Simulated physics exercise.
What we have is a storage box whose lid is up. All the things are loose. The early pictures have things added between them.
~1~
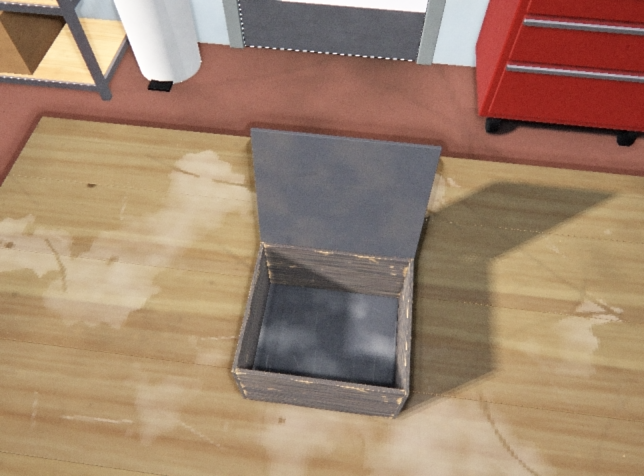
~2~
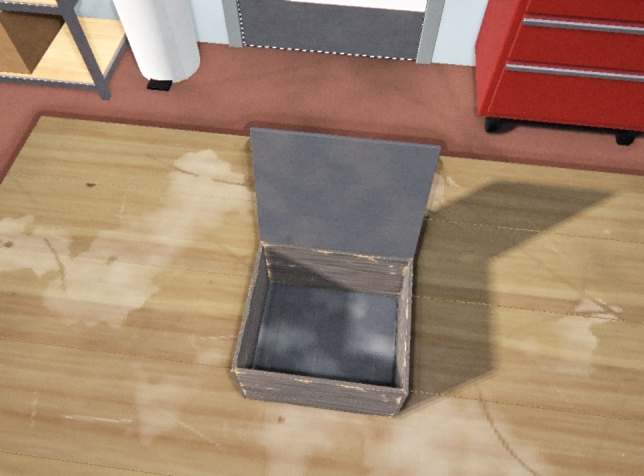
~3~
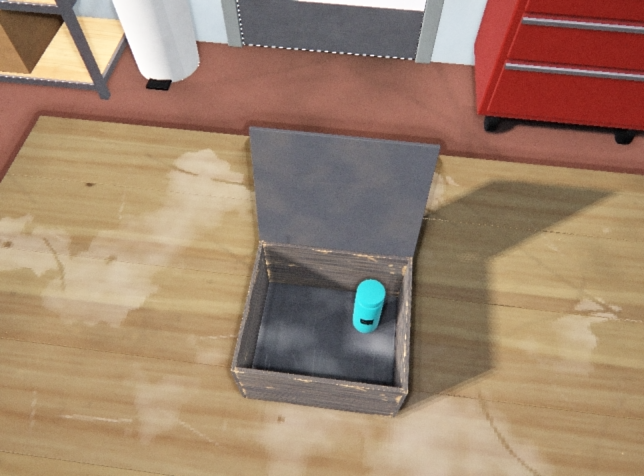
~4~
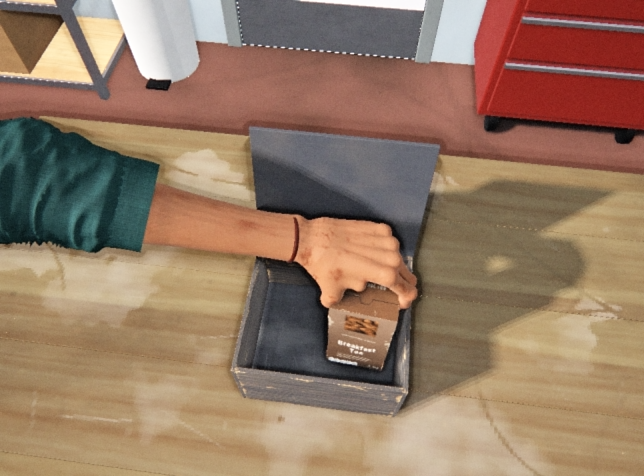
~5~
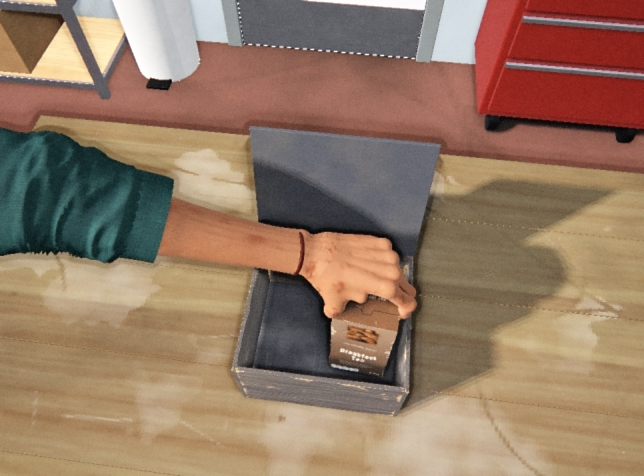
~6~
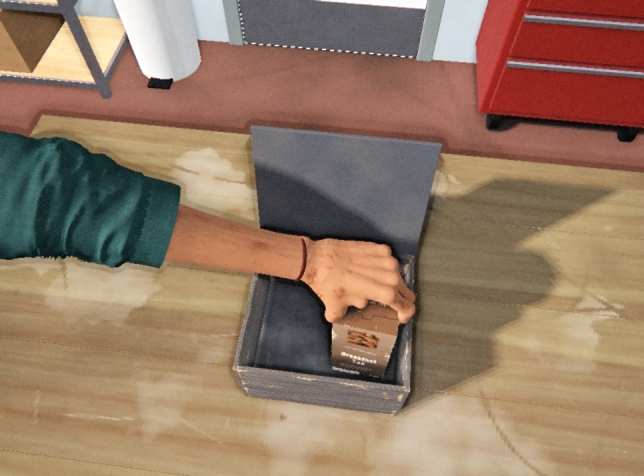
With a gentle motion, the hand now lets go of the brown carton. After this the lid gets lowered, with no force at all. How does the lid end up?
Most likely the lid stays clear of the rim.
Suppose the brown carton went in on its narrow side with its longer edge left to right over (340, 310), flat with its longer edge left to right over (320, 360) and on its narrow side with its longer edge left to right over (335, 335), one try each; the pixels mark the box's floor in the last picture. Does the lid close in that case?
Open; shut; shut.
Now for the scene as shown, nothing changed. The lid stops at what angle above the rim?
I'd put it at roughly 35°.
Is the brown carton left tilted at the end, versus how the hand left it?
As it turns out, the brown carton keeps its original angle.
Then, 1.30 s past the last view, lid 86° above the rim.
Then, 1.60 s past the last view, lid 62° above the rim.
Then, 1.80 s past the last view, lid 35° above the rim.
Finally, lid 35° above the rim; both still in place. Final places as the last picture's camera would see them, brown carton near (363, 335).
